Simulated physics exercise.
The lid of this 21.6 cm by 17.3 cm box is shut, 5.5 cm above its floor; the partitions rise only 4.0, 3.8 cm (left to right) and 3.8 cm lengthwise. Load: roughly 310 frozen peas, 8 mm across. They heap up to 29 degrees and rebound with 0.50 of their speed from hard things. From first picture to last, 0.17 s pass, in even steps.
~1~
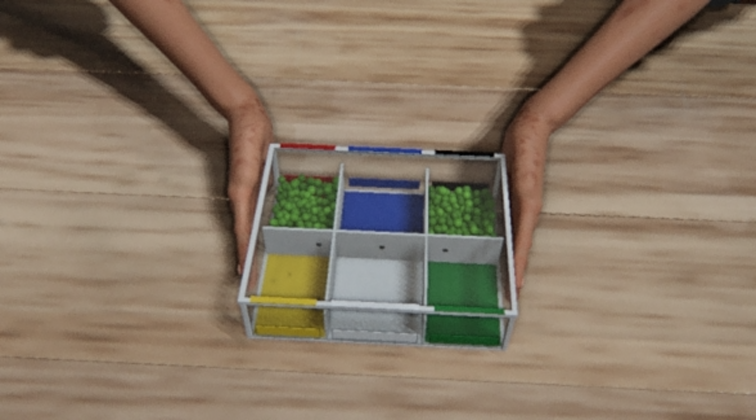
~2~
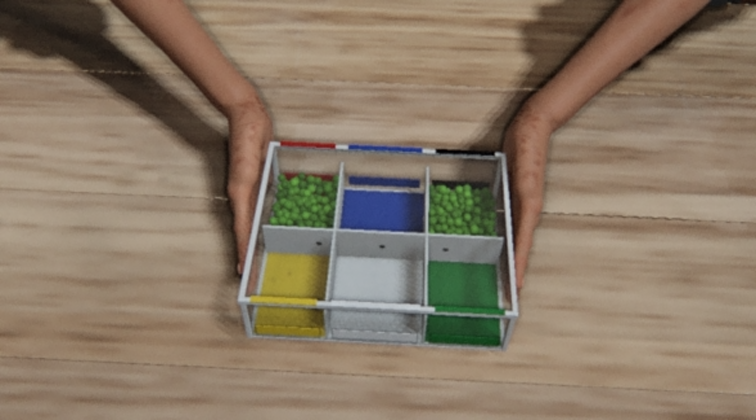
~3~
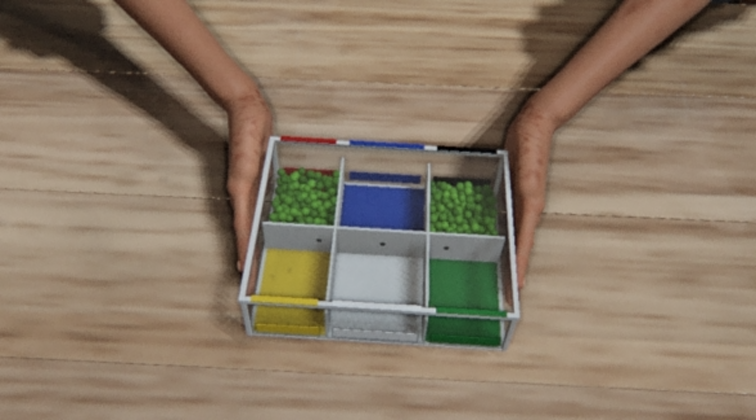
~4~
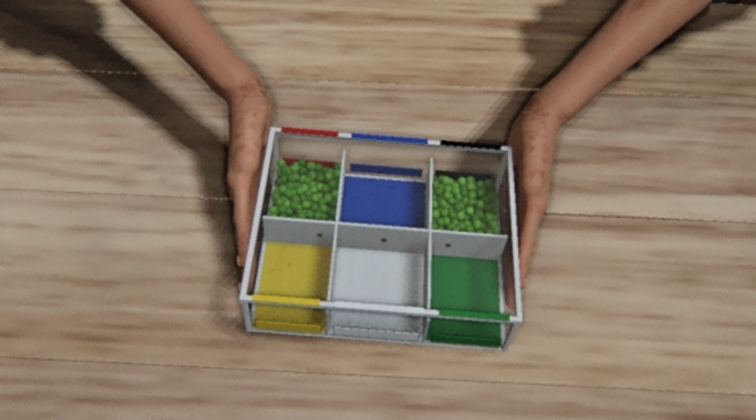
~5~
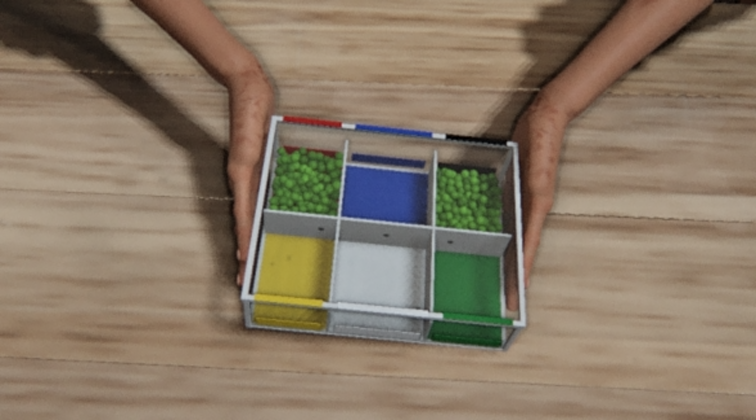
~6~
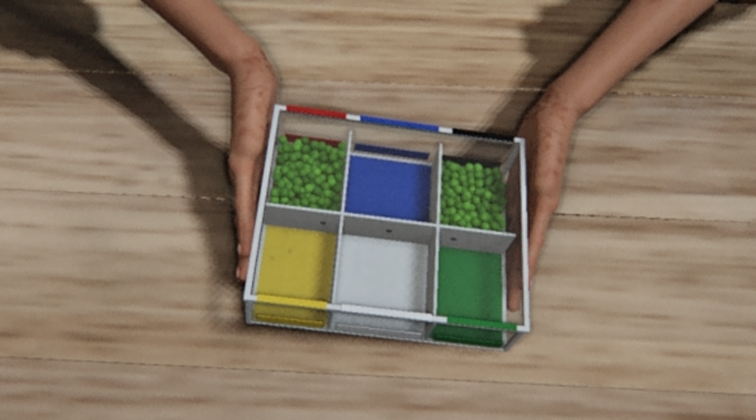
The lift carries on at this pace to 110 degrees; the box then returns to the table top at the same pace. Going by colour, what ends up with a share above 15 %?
Red: Over, blue: Under, green: Over, yellow: Under, white: Under, black: Over.
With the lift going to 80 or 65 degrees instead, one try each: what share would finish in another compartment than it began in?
Some 25 and 15 per cent.
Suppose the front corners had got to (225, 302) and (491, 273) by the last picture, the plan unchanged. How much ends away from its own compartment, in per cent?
It would be near 20 per cent.
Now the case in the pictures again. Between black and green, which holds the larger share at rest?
The black one has more.
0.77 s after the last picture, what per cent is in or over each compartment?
Red 40; blue 0; green 10; yellow 5; white 10; black 40.
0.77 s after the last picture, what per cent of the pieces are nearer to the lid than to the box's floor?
Some 70 per cent.
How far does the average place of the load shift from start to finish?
About 5.5 cm.
Then, 0.77 s after the last picture, tilt 110 degrees; red 40 %, green 10 %, yellow 5 %, white 10 %, black 40 %.
Then, 1.28 s after the last picture, tilt 49 degrees; red 35 %, green 20 %, white 10 %, black 35 %.
Then, 1.86 s after the last picture, tilt 0 degrees; red 35 %, green 25 %, white 10 %, black 35 %.
In the end, red 35 %, blue 0 %, green 25 %, yellow 0 %, white 10 %, black 35 %.
